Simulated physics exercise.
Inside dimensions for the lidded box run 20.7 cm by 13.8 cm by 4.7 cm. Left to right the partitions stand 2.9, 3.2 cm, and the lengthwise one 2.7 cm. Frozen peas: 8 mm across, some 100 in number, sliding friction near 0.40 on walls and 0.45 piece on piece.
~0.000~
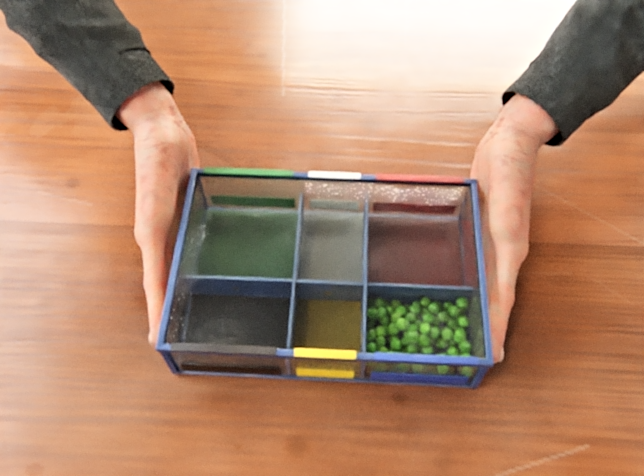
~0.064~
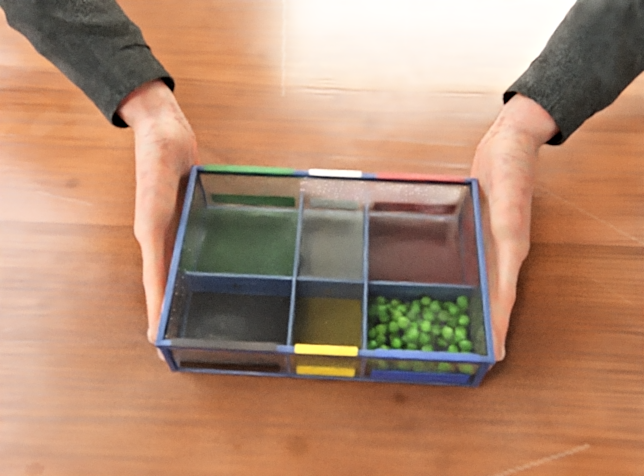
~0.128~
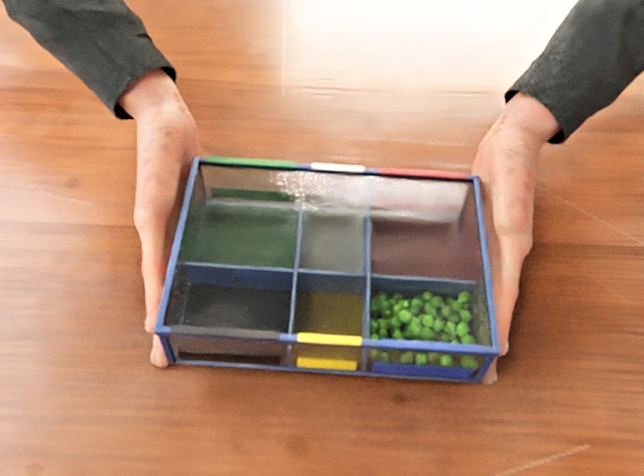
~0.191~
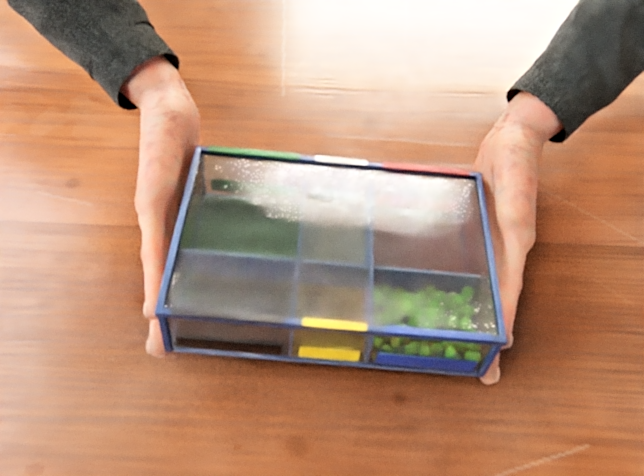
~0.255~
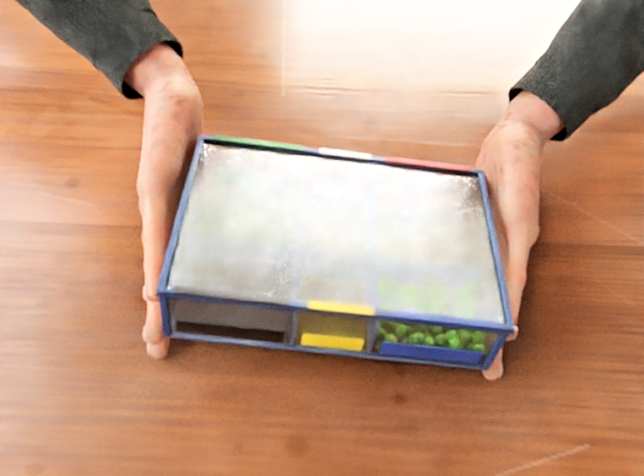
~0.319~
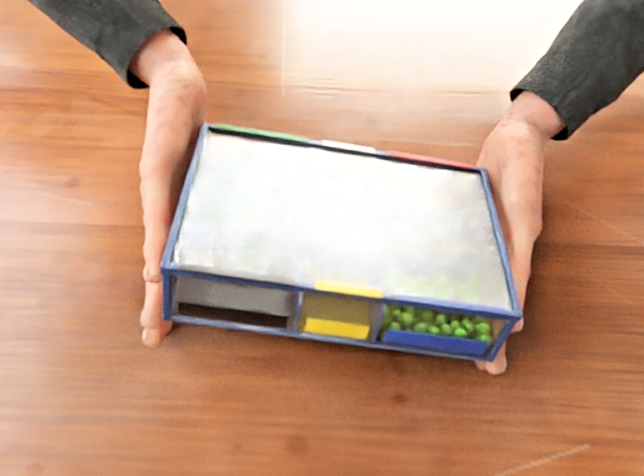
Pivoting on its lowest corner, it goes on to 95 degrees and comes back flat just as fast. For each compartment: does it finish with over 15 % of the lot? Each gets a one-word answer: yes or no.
My answers are red yes, blue yes, green no, yellow no, white no, black no.
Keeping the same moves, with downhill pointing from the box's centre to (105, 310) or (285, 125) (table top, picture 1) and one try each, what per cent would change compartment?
Near 30 and 80 percent, in that order.
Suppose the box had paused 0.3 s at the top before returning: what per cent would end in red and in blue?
That would leave red with 75 percent and blue with 25 percent.
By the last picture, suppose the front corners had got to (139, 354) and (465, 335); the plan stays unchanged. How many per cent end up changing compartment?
In that case about 15 percent.
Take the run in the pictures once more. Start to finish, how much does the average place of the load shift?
Around 6.0 centimetres, start to finish.
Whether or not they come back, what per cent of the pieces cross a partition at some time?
Close to 60 percent.
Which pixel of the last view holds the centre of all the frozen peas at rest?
Roughly (439, 253).
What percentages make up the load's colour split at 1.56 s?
You'd find red at 20, blue at 80, green at 0, yellow at 0, white at 0 and black at 0 per cent.
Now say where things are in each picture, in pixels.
The first picture shows box tilt 0 degrees, front corners at (164, 345) and (486, 360); blue 100 %.
The second picture shows box tilt 1 degrees, front corners at (163, 341) and (488, 358).
The third picture shows box tilt 5 degrees, front corners at (162, 328) and (493, 349), lowest corner right back.
The fourth picture shows box tilt 9 degrees, front corners at (163, 310) and (499, 338), lowest corner right back.
The fifth picture shows box tilt 13 degrees, front corners at (165, 289) and (506, 326), lowest corner right back.
The sixth picture shows box tilt 17 degrees, front corners at (169, 266) and (514, 314), lowest corner right back; blue 100 %. Its pace works out near 65 degrees a second.
Then, at 1.56 s, tilt 95 degrees; red 20 %, blue 80 %.
After 2.38 s, tilt 42 degrees; red 60 %, blue 40 %.
Then, at 3.22 s, tilt 0 degrees; red 60 %, blue 40 %.
In the end, at 4.0 s, red 60 %, blue 40 %, green 0 %, yellow 0 %, white 0 %, black 0 %.
